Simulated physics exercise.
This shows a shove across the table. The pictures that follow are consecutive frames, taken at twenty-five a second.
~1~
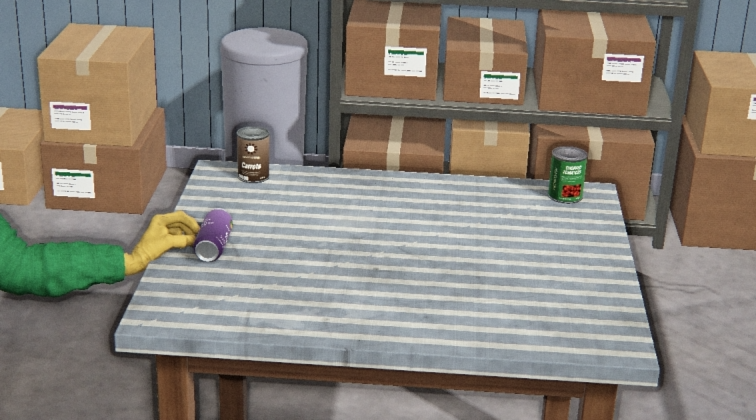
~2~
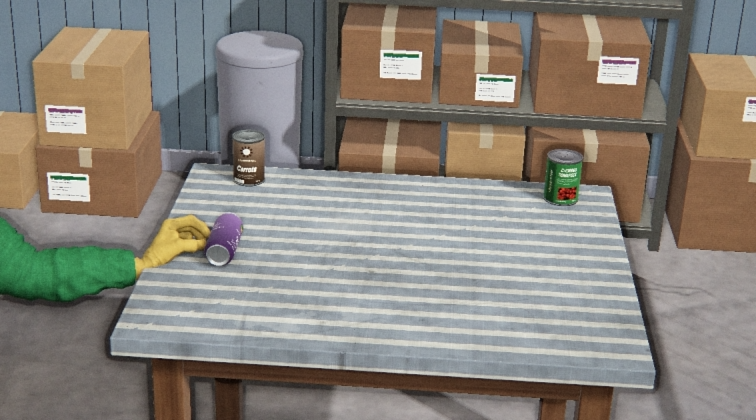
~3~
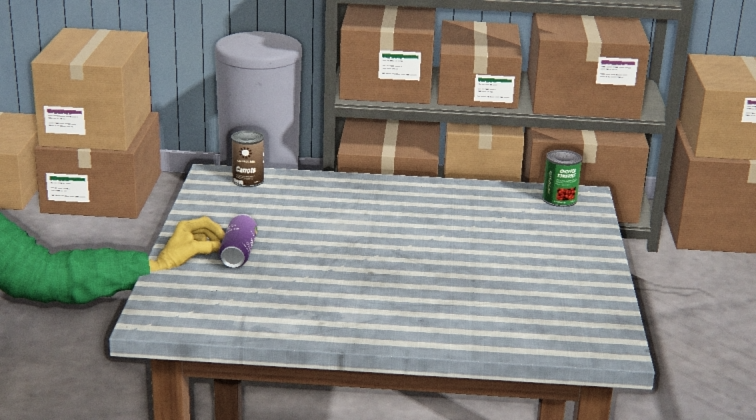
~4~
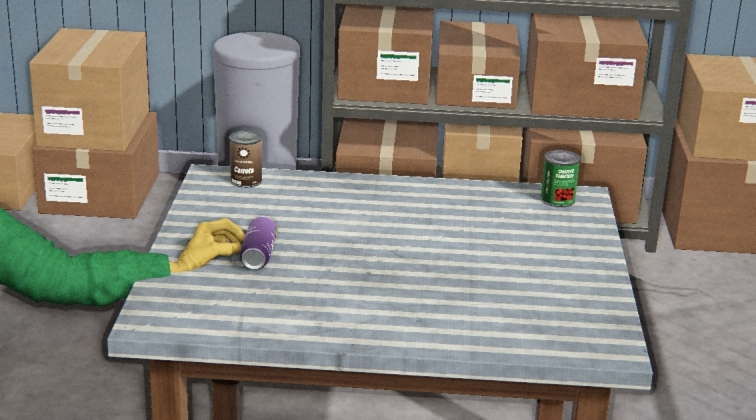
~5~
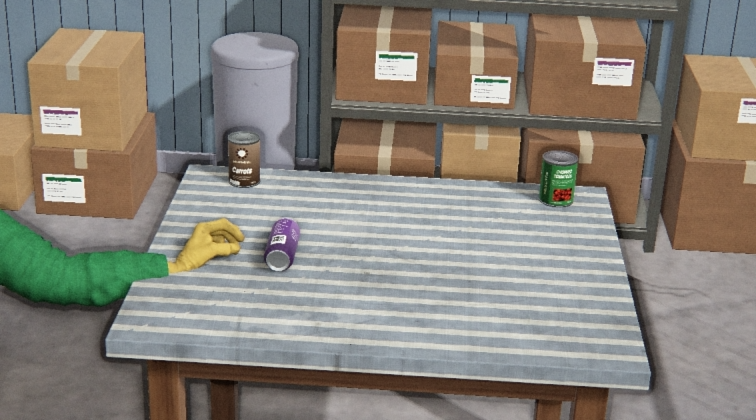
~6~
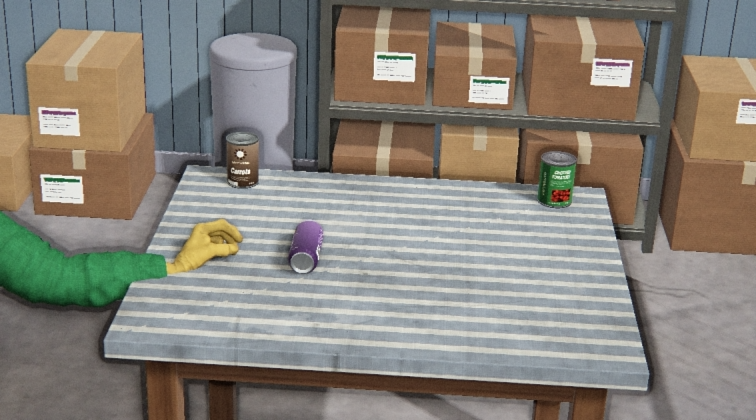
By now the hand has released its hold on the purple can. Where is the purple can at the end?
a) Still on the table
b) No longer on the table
No longer on the table (b).
Then, 0.20 s later than the last frame, purple can moved well along near (428, 254).
Then, 0.50 s later than the last frame, purple can moved well along near (594, 263).
Then, 0.70 s later than the last frame, purple can now off the table.
Then, 1.00 s later than the last frame, things are still on the move.
When it is over, off the table, purple can.
